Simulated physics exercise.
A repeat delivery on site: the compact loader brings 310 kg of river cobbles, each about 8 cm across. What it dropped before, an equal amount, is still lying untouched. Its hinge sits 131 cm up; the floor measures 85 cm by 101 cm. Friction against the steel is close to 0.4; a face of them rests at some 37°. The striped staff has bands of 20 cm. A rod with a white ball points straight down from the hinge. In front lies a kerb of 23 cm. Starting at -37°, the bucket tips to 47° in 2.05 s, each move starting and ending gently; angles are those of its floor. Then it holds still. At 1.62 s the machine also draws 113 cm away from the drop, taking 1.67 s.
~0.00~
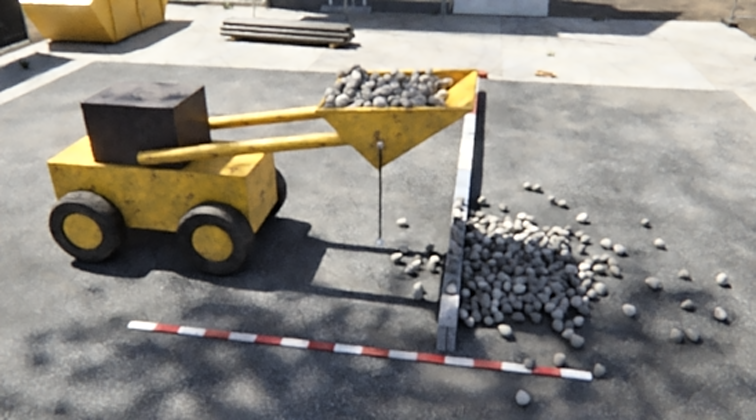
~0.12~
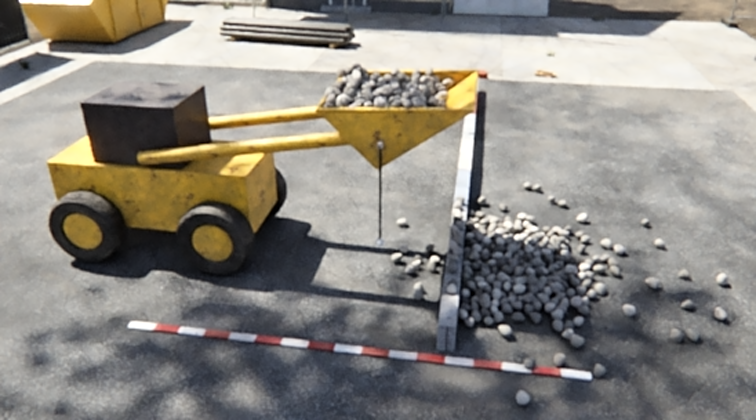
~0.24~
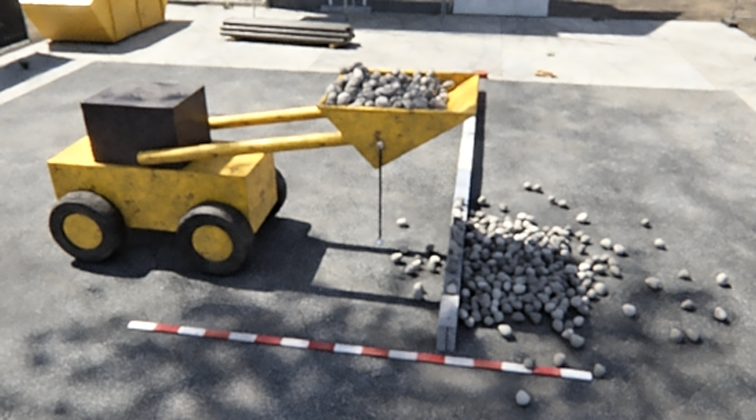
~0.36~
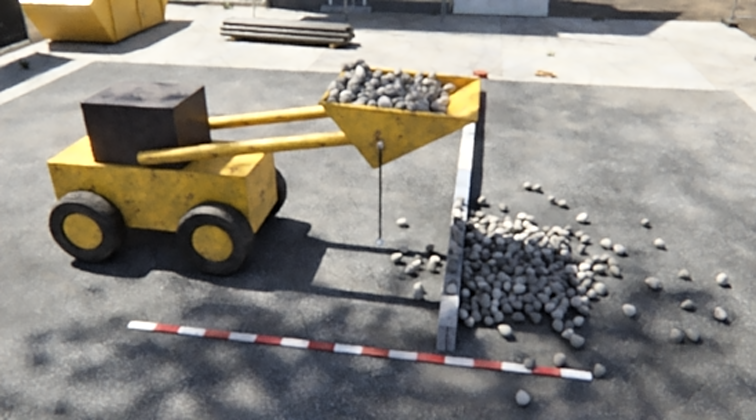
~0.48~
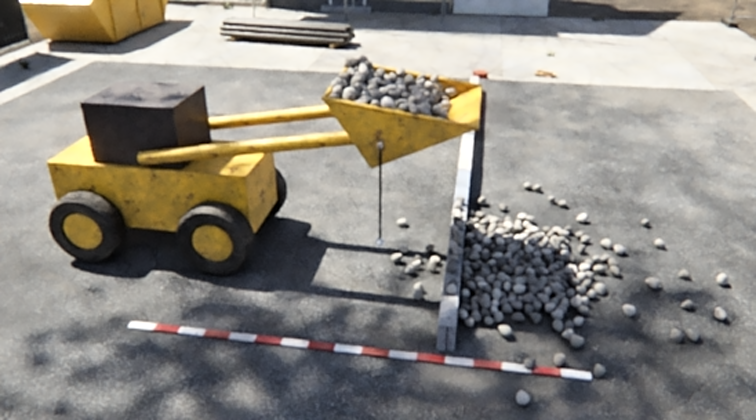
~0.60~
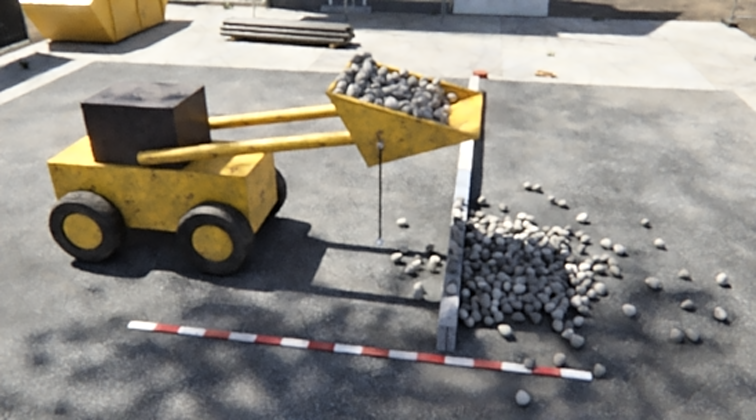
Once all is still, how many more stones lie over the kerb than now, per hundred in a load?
Roughly 65 per cent of a load more.
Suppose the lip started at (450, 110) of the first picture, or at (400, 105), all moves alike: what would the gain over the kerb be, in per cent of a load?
About 30 and 0 per cent.
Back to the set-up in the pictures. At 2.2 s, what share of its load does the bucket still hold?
It holds some 0 per cent.
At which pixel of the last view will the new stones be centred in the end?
Around (478, 251).
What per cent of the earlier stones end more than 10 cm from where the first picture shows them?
About 10 per cent.
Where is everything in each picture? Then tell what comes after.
In the first picture, lip at (473, 109), floor tilted -37°, highest stones at (375, 77). The earlier load is highest near (458, 226), 27 cm above ground level, 7 % on this side of the kerb, 93 % over the kerb.
In the second picture, the bucket is at -36°, its lip at (474, 110); the top of the load is at (375, 76); the stones move at 0.1 m/s on average.
In the third picture, the bucket is at -34°, its lip at (475, 114); the top of the load is at (358, 74); the stones move at 0.1 m/s on average.
In the fourth picture, lip at (477, 120), floor tilted -30°, highest stones at (360, 72); the stones move at 0.1 m/s on average.
In the fifth picture, lip at (478, 128), floor tilted -25°, highest stones at (357, 68); the stones move at 0.2 m/s on average.
In the sixth picture, the bucket is at -20°, its lip at (479, 137); the top of the load is at (361, 65); the stones move at 0.2 m/s on average.
After 1.5 s the floor is at 34°; in per cent of one load, 87 in the bucket, 13 on this side of the kerb, 99 over the kerb; the foremost stones are at (731, 284).
After 2.2 s the floor is at 47°; in per cent of one load, 0 in the bucket, 46 on this side of the kerb, 154 over the kerb; the foremost stones are at (731, 284).
After 3.7 s the floor is at 47°; in per cent of one load, 0 in the bucket, 42 on this side of the kerb, 158 over the kerb; the foremost stones are at (738, 287).
After 6.3 s the floor is at 47°; in per cent of one load, 0 in the bucket, 42 on this side of the kerb, 158 over the kerb; the foremost stones are at (738, 287). Net gain over the kerb, 65.
